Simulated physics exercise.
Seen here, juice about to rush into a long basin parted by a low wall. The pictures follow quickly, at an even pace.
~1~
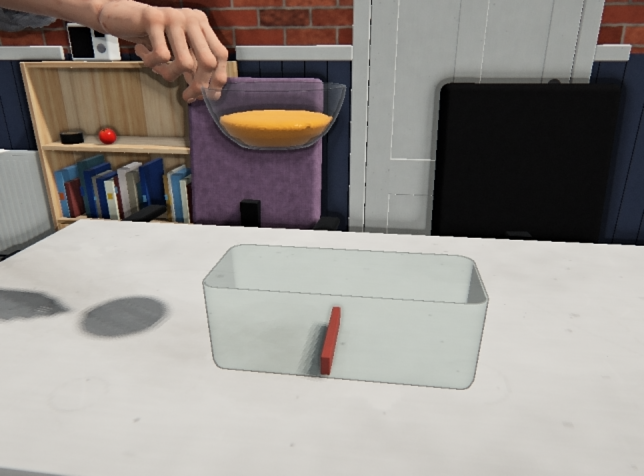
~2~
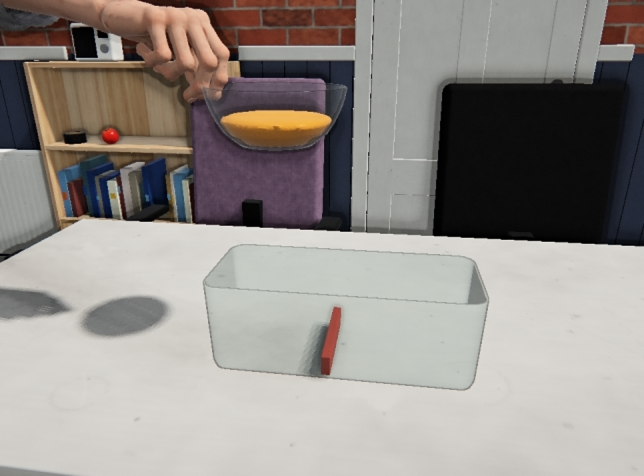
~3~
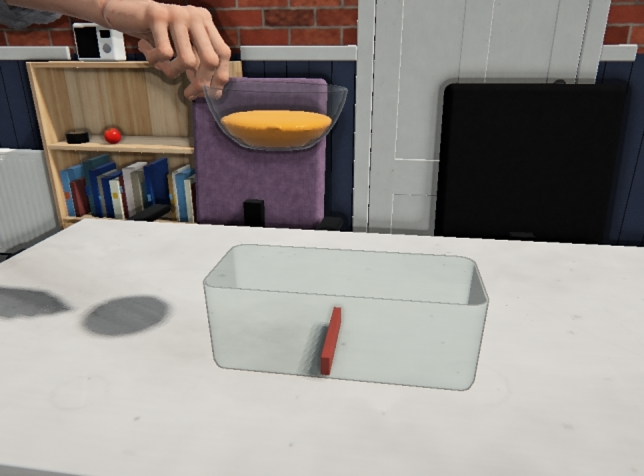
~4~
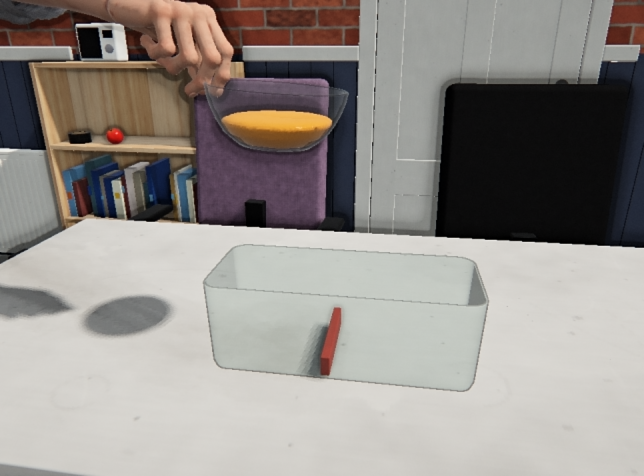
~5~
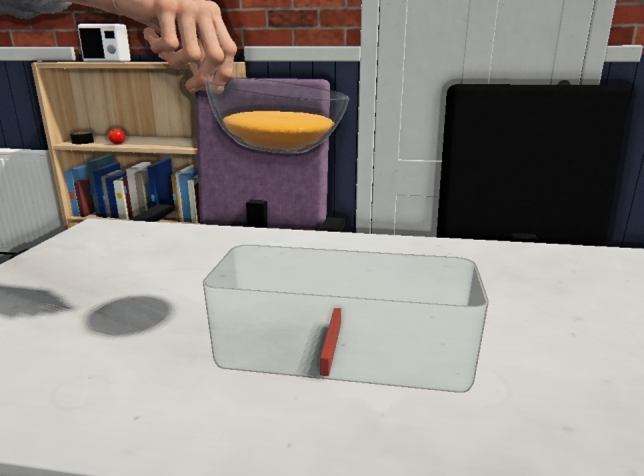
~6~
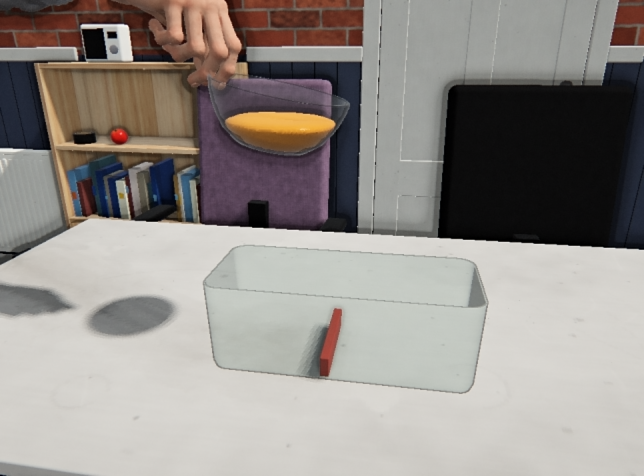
A hand holding a clear bowl of orange juice above a long basin with a low red wall, slowly tilting it right.
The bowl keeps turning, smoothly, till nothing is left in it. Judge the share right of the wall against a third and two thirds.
It comes to over two thirds.
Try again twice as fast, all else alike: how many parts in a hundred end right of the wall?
Roughly 80 in a hundred.
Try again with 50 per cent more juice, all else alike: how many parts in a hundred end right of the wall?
Near 90 %.
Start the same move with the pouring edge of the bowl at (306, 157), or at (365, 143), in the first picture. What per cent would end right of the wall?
Roughly 50 per cent, and 95 per cent.
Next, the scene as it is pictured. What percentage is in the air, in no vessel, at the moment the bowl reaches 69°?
Roughly 40 in a hundred.
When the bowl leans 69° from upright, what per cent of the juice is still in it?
Some 45 per cent.
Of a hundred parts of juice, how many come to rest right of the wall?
Near 90 %.
A moment on, the bowl is tipped part way and 46 per cent is still to pour, 0 is left of the wall and 12 right of it.
Next, the bowl is tipped right over and 0 per cent is still to pour, 7 is left of the wall and 90 right of it.
Then the bowl is tipped right over and 0 per cent is still to pour, 8 is left of the wall and 90 right of it.
Later the bowl is tipped right over and 0 per cent is still to pour, 8 is left of the wall and 90 right of it.
In the end 8 per cent lies left of the wall, 90 right of it and 1 outside.
